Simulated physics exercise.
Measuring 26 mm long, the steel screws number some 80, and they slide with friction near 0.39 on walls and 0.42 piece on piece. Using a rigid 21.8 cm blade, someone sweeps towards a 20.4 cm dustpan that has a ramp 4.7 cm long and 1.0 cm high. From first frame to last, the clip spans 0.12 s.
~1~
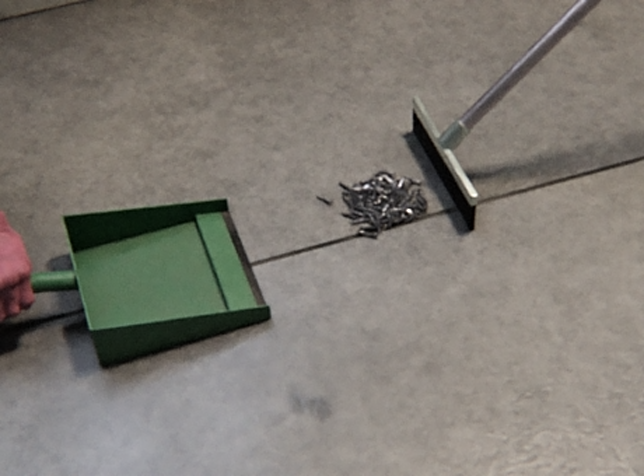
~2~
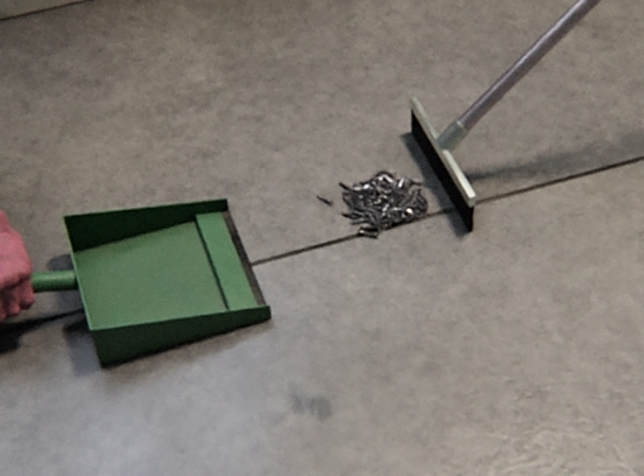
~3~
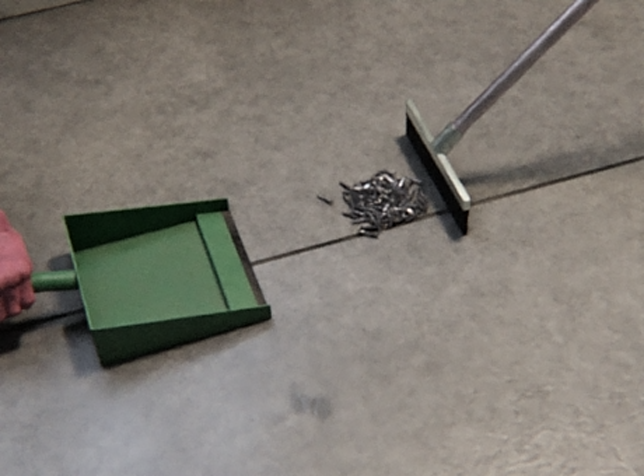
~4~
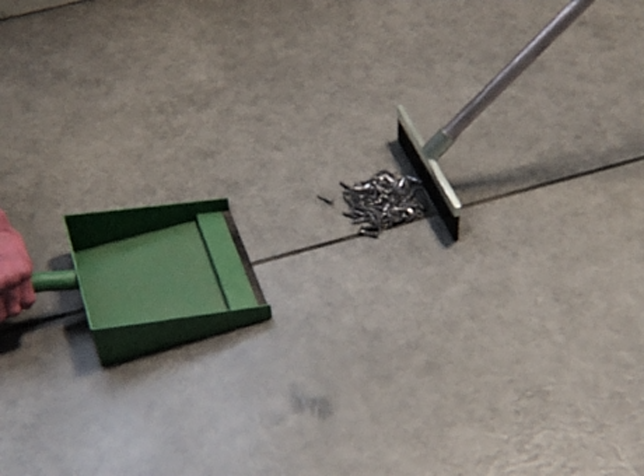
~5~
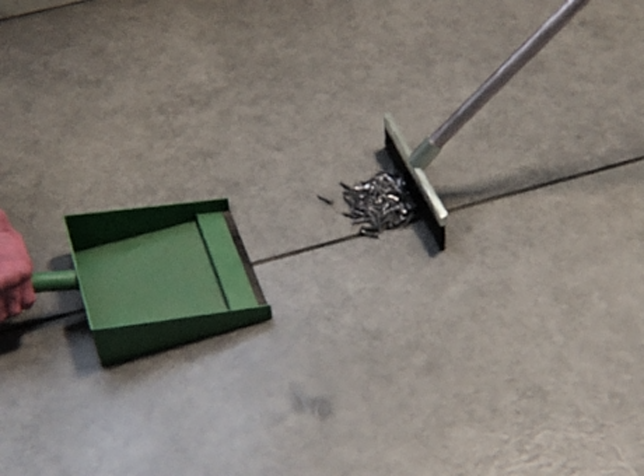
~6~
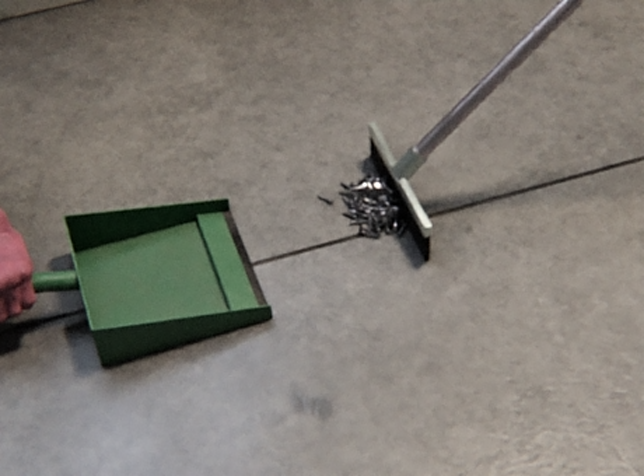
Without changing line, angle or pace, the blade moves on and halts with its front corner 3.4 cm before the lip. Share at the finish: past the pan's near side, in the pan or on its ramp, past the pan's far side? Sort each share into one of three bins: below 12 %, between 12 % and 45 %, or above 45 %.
Past the pan's near side: Below 12 %; in the pan or on its ramp: Above 45 %; past the pan's far side: Below 12 %.
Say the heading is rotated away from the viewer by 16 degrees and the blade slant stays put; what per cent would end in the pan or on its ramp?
Estimate: 65 % in pan or on ramp.
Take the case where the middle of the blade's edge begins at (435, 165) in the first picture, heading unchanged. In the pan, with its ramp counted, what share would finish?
About 65 per cent.
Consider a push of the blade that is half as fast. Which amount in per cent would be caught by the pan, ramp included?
Then roughly 15 per cent.
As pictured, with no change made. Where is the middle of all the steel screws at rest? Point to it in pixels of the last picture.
(234, 265) or so.
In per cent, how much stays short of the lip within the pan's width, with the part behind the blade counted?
Some 30 per cent of them end up there.
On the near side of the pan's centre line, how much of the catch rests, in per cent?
Roughly 50 per cent.
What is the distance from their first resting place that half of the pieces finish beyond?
I'd say close to 24 cm.
Then, 0.10 s after the last picture, middle of the blade 11 cm from the lip; 0 % over the lip, far side 0 %, near side 0 %.
Then, 0.17 s after the last picture, middle of the blade 5 cm from the lip; 0 % over the lip, far side 0 %, near side 0 %.
Then, 0.37 s after the last picture, middle of the blade 4 cm from the lip; 70 % over the lip, far side 5 %, near side 0 %.
In the end, near side 5 %, pan 65 %, far side 5 %, in front of the lip or behind the blade 30 %.
